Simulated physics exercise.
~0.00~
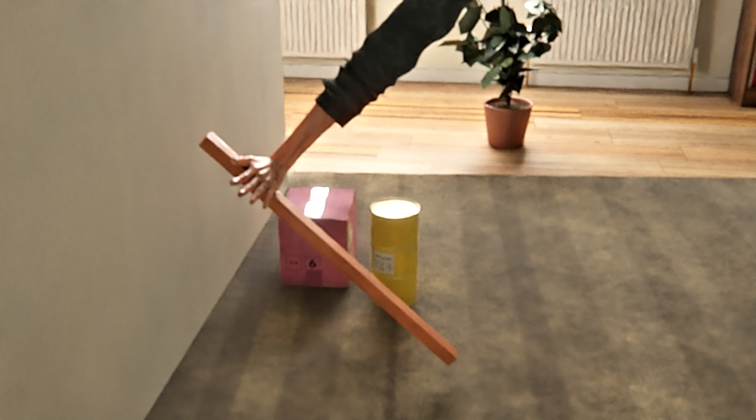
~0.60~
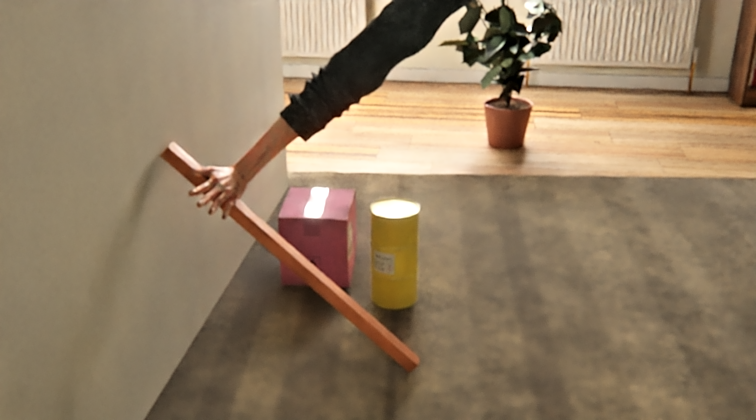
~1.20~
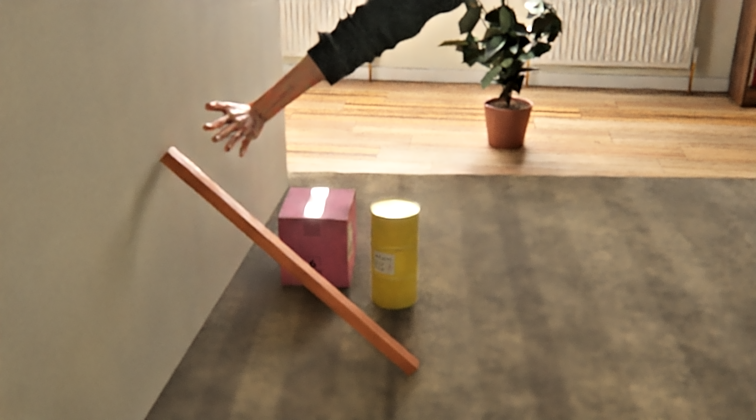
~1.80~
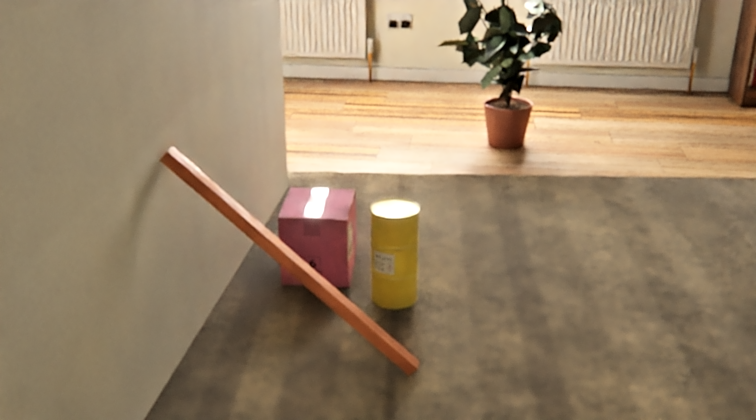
A bare wall rises on the left beside a dull brown floor, seen from slightly above by a still camera, with wooden boards, radiators and a potted plant behind. A pink box sits near the wall, with a yellow canister just to its right. In front of them, a hand from a dark-sleeved arm holds a slanting orange pole and moves it left until its top meets the wall. The hand then opens, lets go and draws back out of view. The pole stays leaning against the wall, and the box and canister remain in place.
